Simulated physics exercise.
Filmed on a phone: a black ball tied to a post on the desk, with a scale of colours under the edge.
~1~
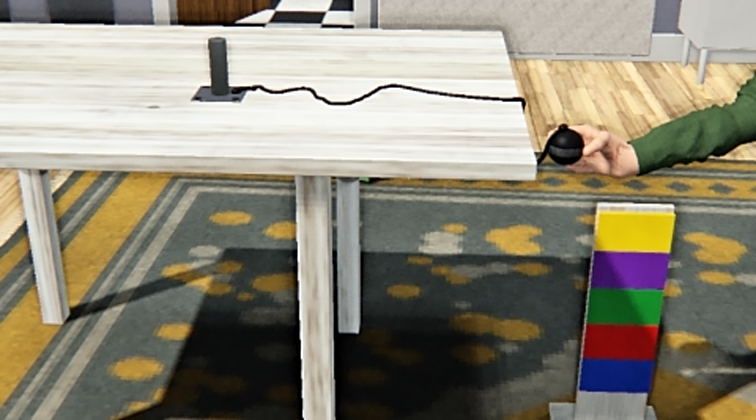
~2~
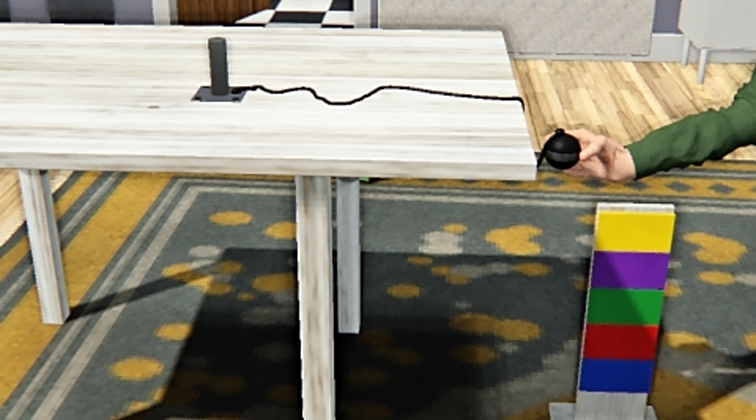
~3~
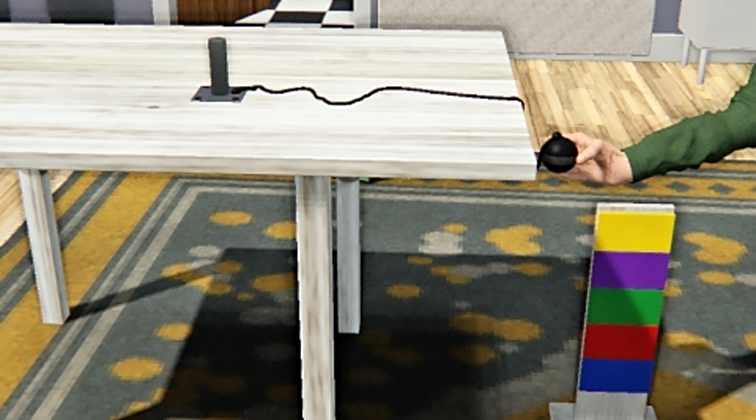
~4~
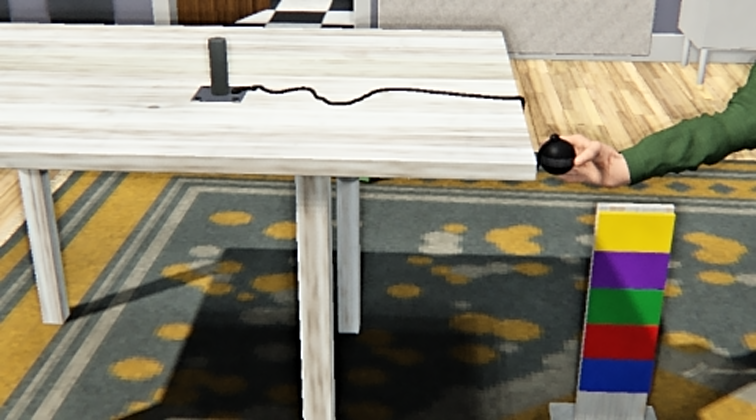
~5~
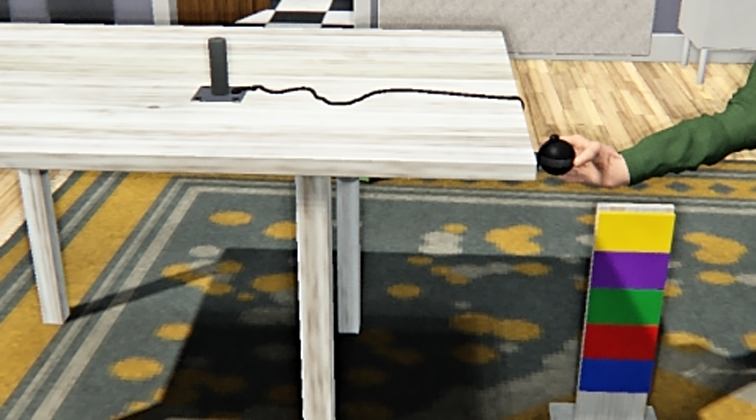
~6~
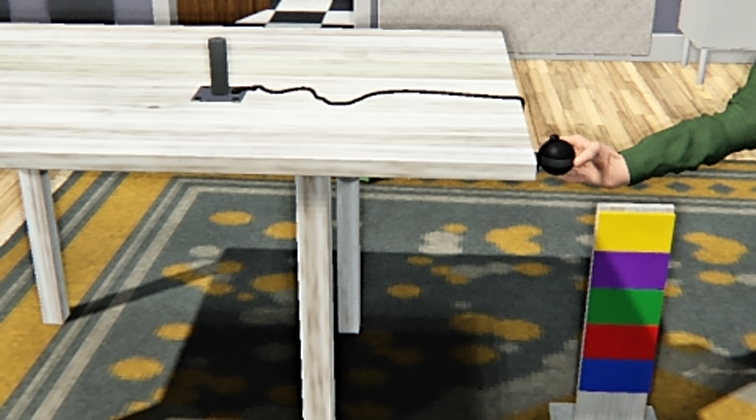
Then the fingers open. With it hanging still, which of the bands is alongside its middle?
The band alongside its middle is green.
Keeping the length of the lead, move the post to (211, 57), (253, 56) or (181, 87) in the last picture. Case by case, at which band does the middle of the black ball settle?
In turn, purple, then green, then purple.
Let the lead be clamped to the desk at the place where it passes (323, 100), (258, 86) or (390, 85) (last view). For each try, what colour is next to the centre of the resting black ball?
Purple, then green, then yellow.
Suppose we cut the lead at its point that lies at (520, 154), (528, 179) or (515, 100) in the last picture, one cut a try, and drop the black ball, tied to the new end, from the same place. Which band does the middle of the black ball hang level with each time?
In order of the tries: Yellow; then purple; then no band.
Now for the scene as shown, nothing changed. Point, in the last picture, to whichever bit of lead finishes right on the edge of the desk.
In the last picture it is at roughly (449, 94).
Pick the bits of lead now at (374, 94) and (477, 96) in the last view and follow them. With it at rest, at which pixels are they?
First one: (445, 95); second one: (518, 130).
Early on, ball near (488, 300); level with green.
Midway, ball near (521, 300); level with green.
Finally, ball near (511, 305); level with green. Its middle rests at the green band.
